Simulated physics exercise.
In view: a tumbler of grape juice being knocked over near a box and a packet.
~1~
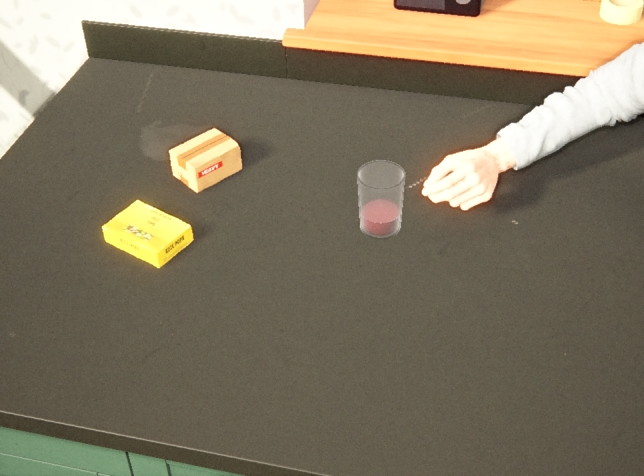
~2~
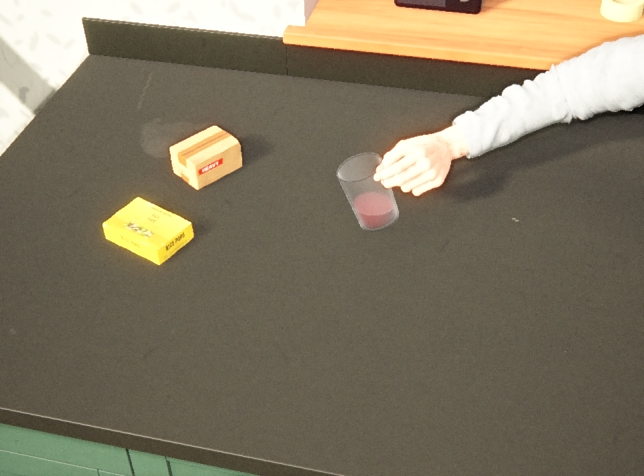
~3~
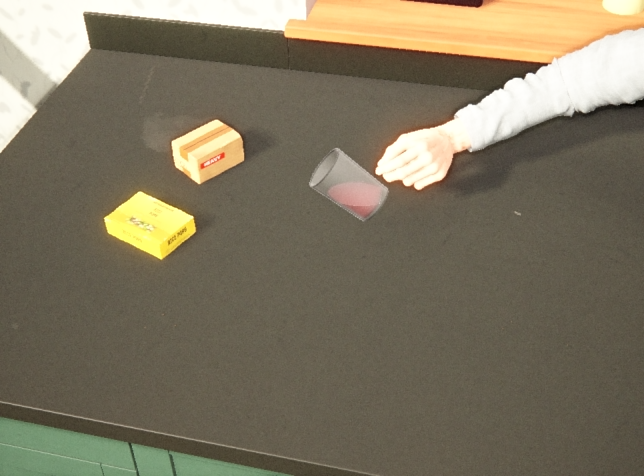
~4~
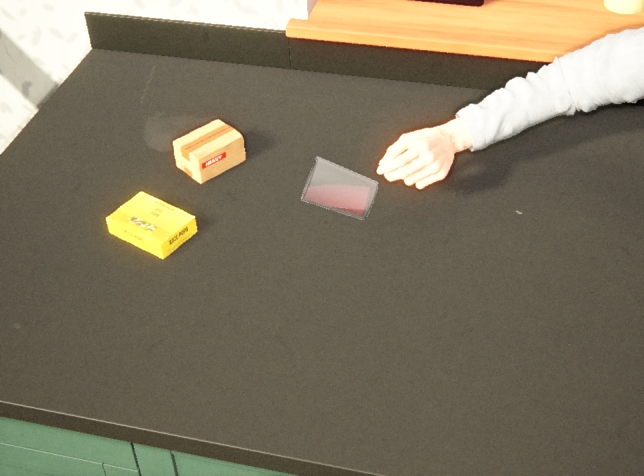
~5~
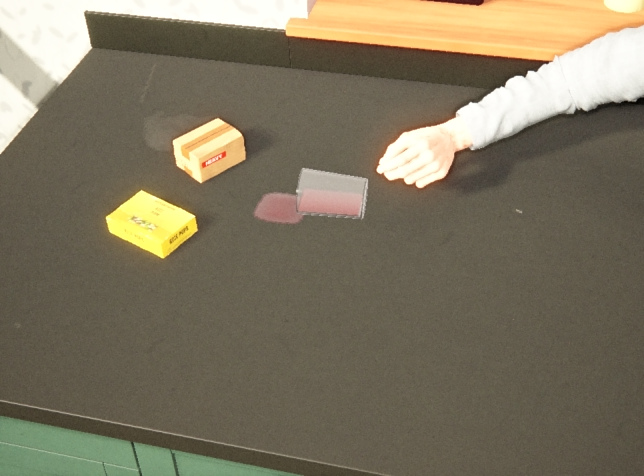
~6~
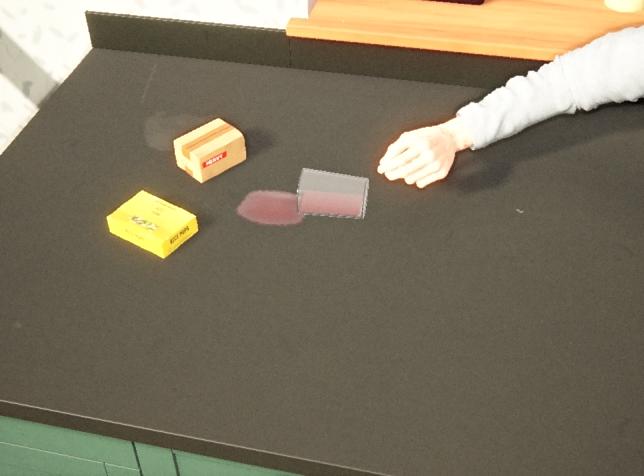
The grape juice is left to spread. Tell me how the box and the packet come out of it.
The box is reached and the packet is reached.
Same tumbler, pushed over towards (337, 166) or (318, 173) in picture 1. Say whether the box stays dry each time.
At the first place it remains untouched, at the second it ends up in the puddle.
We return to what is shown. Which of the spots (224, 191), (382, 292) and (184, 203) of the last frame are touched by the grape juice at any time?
One: Soaked. Two: Untouched. Three: Wet.
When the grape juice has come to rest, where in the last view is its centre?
Roughly at (177, 195).
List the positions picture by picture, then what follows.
In the first picture, it stands upright; tumbler (381, 199) about a quarter full; box (204, 147); packet (146, 226).
The second picture shows the hand pushes it; tumbler about a quarter full, surface at (374, 203).
In the third picture, it is falling; tumbler (349, 185) tipped 50°; packet (149, 217).
In the fourth picture, it is falling; tumbler (338, 189) tipped 70°; box (208, 138).
In the fifth picture, it is down; tumbler (331, 195) tipped 85°; a puddle starts at (281, 208).
In the sixth picture, it is down; tumbler (331, 195) tipped 85°; a puddle starts at (275, 208); box (209, 137); packet (151, 216).
Soon after, the puddle covers about as much as a plate; the box is wet; the packet is wet.
In the end, the puddle covers about as much as a plate; the box is wet; the packet is wet.
